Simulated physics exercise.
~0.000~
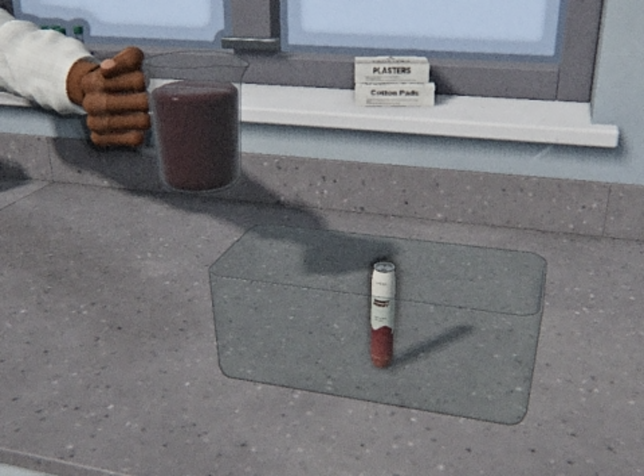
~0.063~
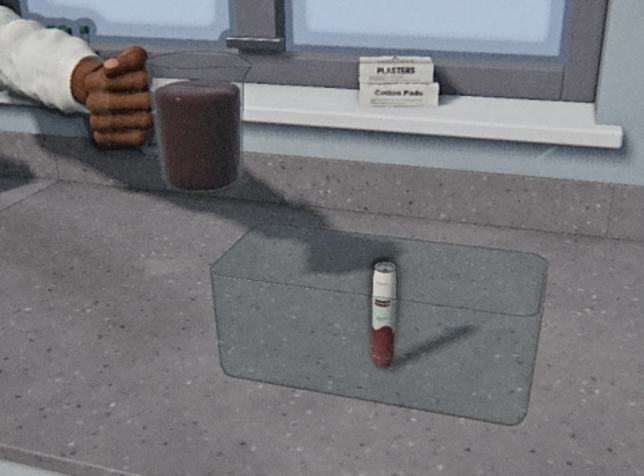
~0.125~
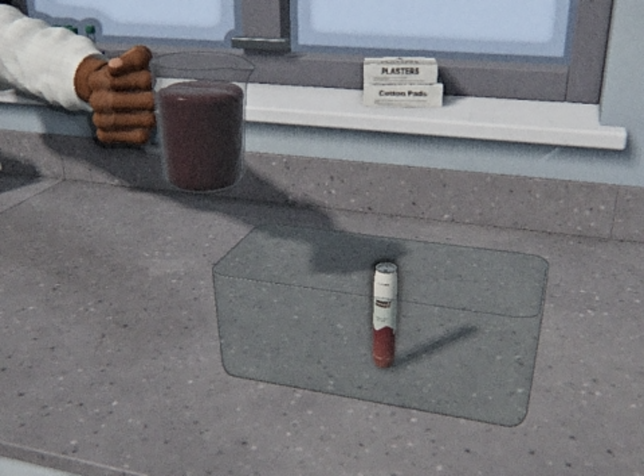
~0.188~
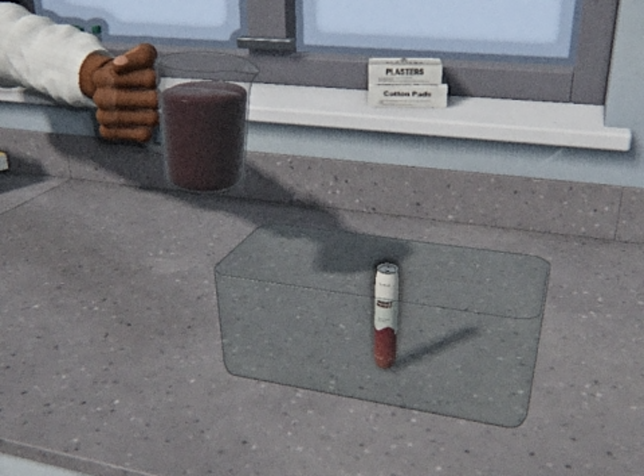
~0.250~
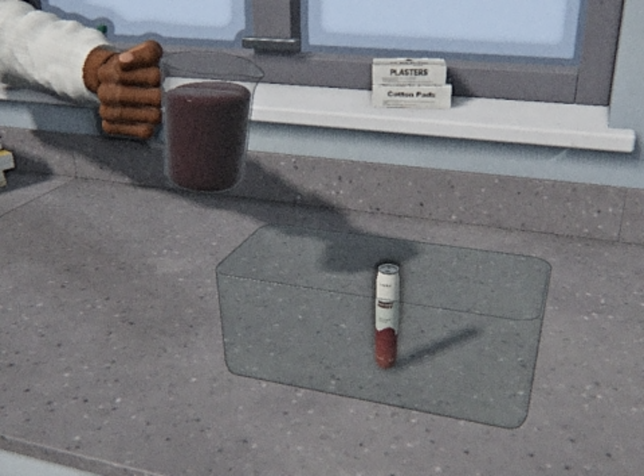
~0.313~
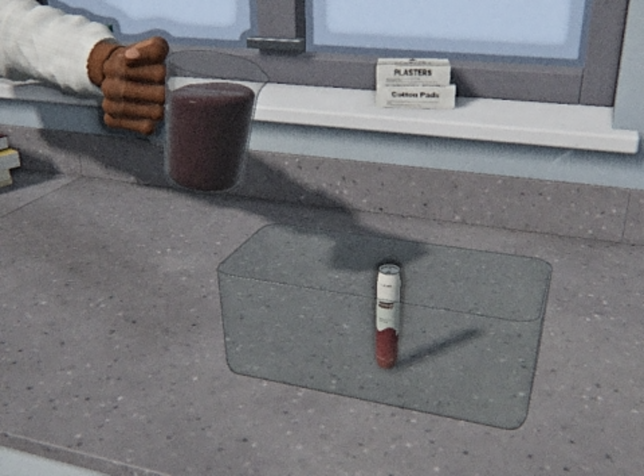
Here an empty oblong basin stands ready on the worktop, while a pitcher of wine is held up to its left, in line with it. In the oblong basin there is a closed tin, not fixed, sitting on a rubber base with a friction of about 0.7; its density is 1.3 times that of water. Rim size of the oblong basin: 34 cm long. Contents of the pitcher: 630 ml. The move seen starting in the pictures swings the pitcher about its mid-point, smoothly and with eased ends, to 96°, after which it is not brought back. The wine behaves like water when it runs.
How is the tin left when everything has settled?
It will make it through.
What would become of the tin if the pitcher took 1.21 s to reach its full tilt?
Result: Tin upright.
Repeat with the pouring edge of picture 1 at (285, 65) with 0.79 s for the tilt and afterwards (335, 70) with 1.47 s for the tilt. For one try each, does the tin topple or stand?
Try 1: Tipped over; try 2: Still standing.
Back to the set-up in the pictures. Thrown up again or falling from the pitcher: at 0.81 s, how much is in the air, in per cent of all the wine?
Near 6 per cent at that time.
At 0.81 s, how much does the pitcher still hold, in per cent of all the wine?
Roughly 94 %.
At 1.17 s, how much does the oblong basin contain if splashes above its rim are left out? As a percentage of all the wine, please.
Roughly 30 percent of it.
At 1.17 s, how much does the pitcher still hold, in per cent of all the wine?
52 %.
After 0.81 s the tilt is 56° and 94 per cent is still to pour; the tin stands where it began.
After 1.17 s the tilt is 87° and 52 per cent is still to pour; the tin stands where it began.
After 1.56 s the tilt is 96° and 10 per cent is still to pour; the tin stands where it began.
After 1.97 s the tilt is 96° and 1 per cent is still to pour; the tin stands where it began.
In the end the tin stands where it began.
